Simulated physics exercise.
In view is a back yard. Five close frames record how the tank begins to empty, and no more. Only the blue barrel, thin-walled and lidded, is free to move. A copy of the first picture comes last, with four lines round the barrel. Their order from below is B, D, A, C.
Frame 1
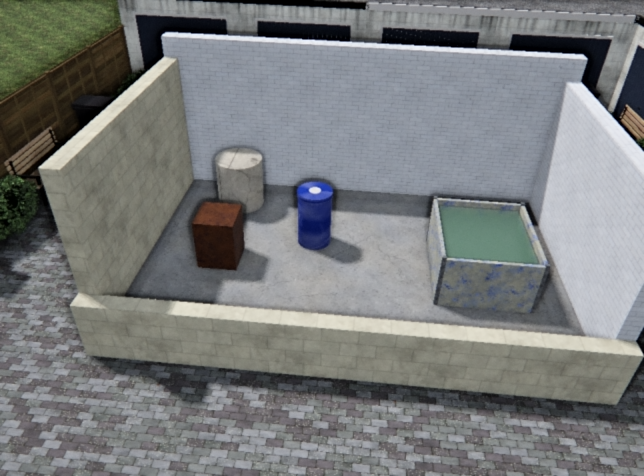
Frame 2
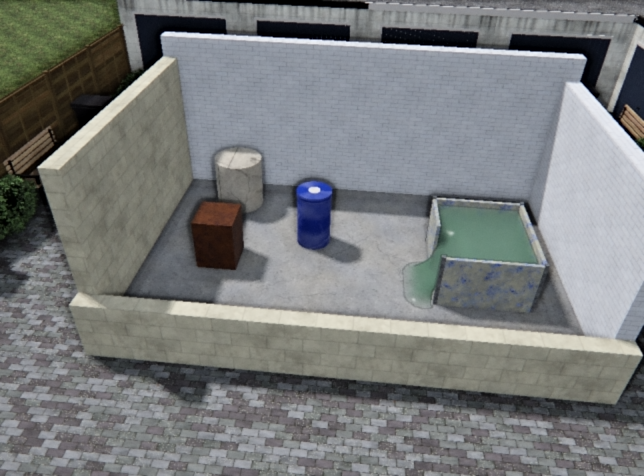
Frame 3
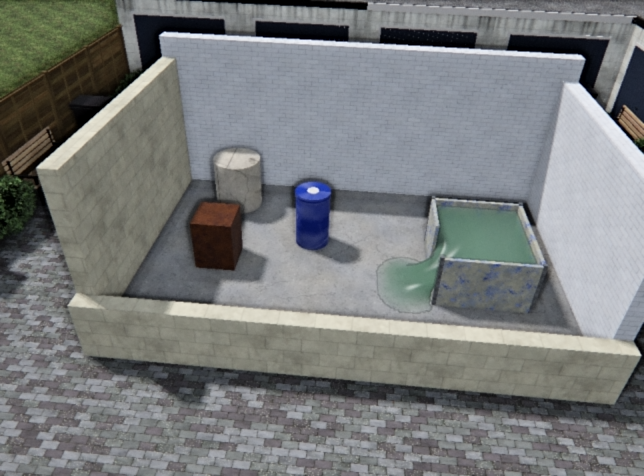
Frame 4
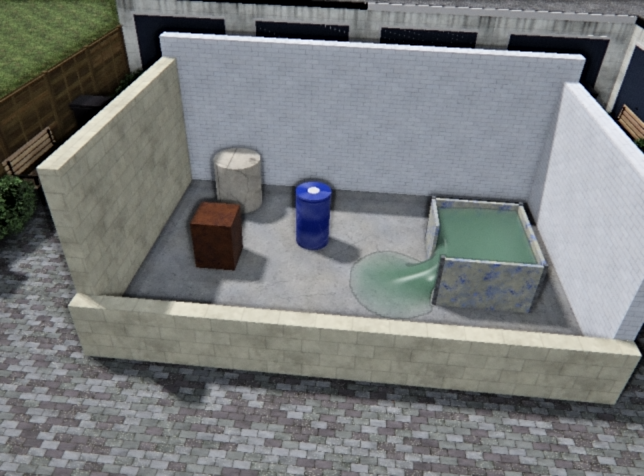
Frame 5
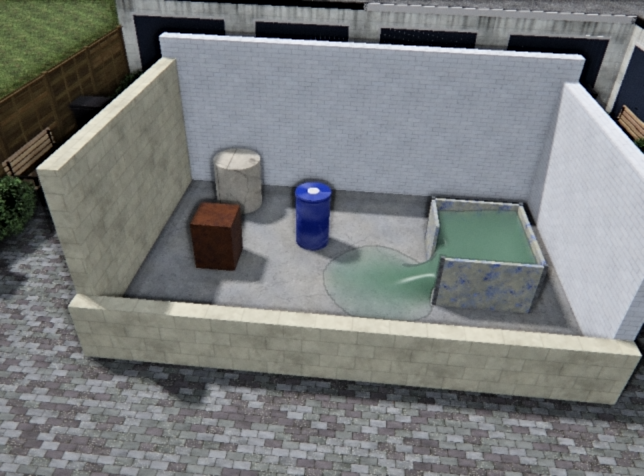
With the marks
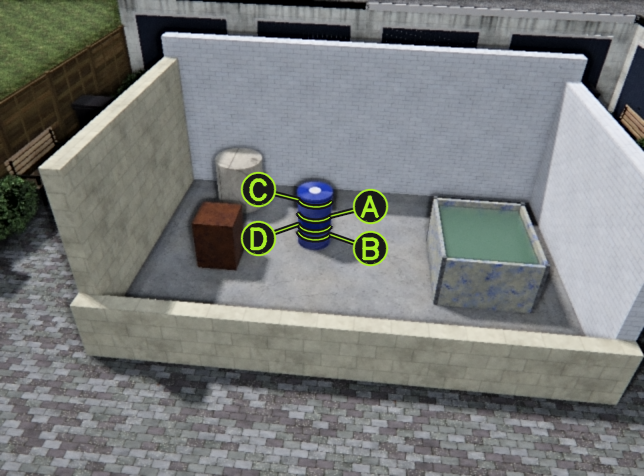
A full tank lets out green water that spreads leftward across the walled yard's ground.
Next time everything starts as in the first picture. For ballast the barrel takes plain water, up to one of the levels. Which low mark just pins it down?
Choose B.
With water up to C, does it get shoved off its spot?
No, not at all.
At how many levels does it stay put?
All four.
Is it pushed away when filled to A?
No, not at all.
On the marked copy, A at (313, 221); B at (312, 239); C at (313, 206); D at (313, 231); from the bottom up B, D, A, C.
For mark A, it does not move.
For mark B, it does not move.
For mark C, it does not move.
For mark D, it does not move.
